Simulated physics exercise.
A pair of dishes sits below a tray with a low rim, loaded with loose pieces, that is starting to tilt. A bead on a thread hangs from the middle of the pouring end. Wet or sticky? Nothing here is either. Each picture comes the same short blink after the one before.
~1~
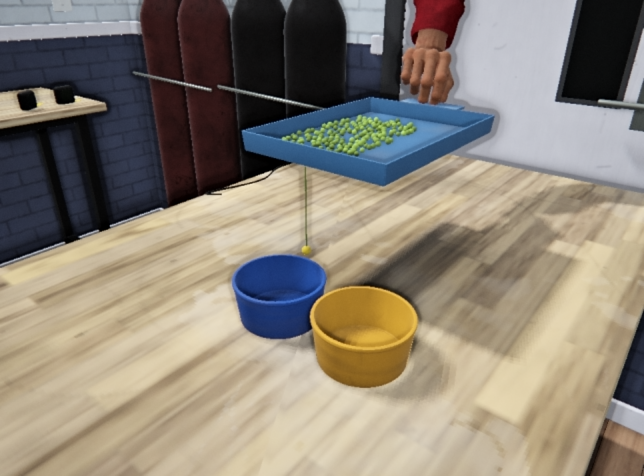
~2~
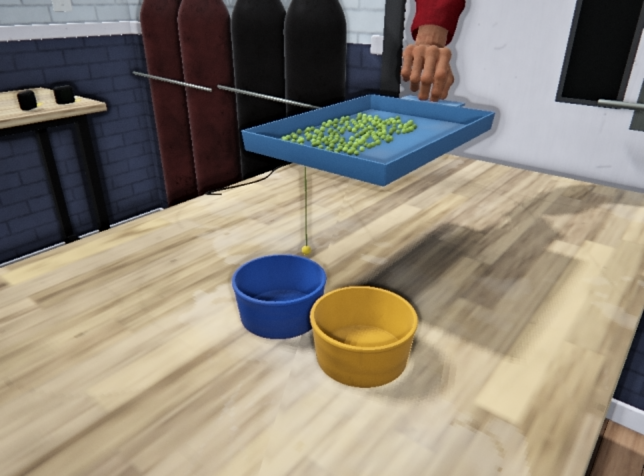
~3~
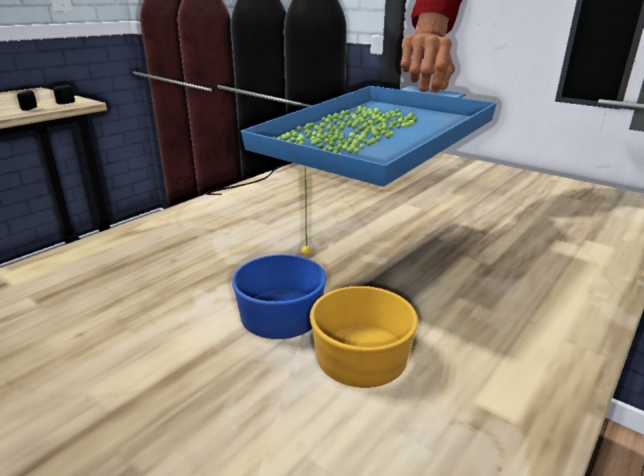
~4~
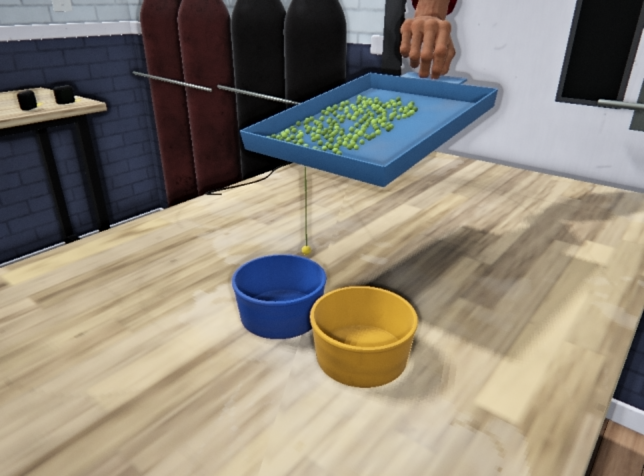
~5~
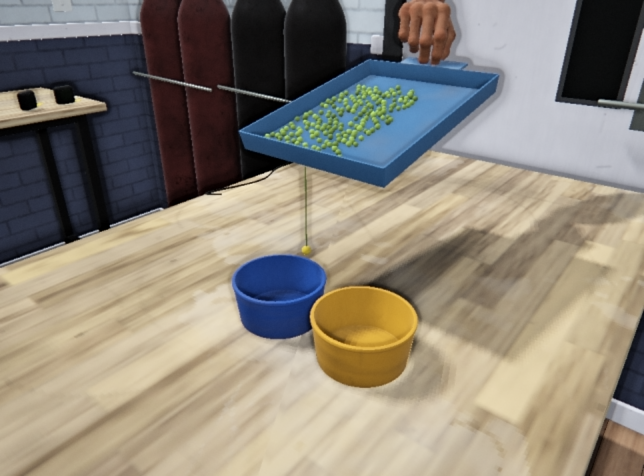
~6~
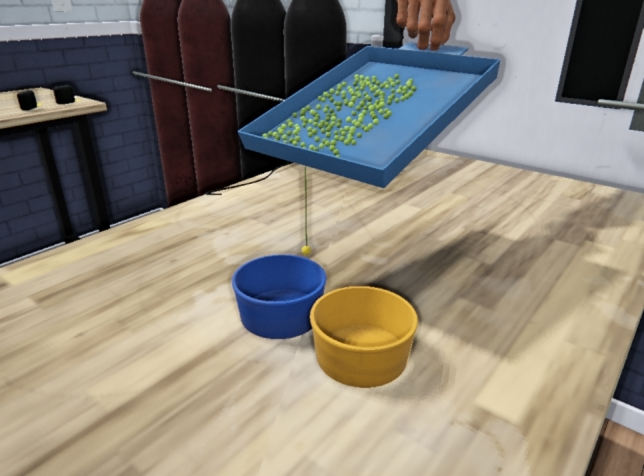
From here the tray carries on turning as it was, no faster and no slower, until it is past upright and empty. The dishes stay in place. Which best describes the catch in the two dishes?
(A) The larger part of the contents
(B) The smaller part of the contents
Answer: A.
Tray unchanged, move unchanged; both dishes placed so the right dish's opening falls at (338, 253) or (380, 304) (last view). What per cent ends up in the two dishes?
0 and 40 %.
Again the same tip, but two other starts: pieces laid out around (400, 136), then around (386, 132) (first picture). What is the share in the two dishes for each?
Close to 80 and close to 80 per cent.
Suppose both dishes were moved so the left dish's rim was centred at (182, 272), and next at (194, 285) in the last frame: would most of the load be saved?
Short of half and then Short of half.
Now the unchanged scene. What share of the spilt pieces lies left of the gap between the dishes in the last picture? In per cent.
Estimate: About 90 per cent.
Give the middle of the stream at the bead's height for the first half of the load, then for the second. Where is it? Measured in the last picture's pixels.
First close to (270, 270), next close to (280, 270).
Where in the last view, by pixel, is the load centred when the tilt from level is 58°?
Near (298, 148).
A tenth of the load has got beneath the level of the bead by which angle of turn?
Roughly 110°.
Soon after the last picture, tray tipped steeply; nearly all on the tray; a stray few in the air.
A little later, tray tipped right over; nearly all on the tray; a stray few in the right dish; a stray few in the left dish; a stray few outside both.
Later still, tray tipped past a quarter turn; a small part in the right dish; about half in the left dish; about a third outside both.
At rest, tray tipped past a quarter turn; a small part in the right dish; about half in the left dish; about a quarter outside both.
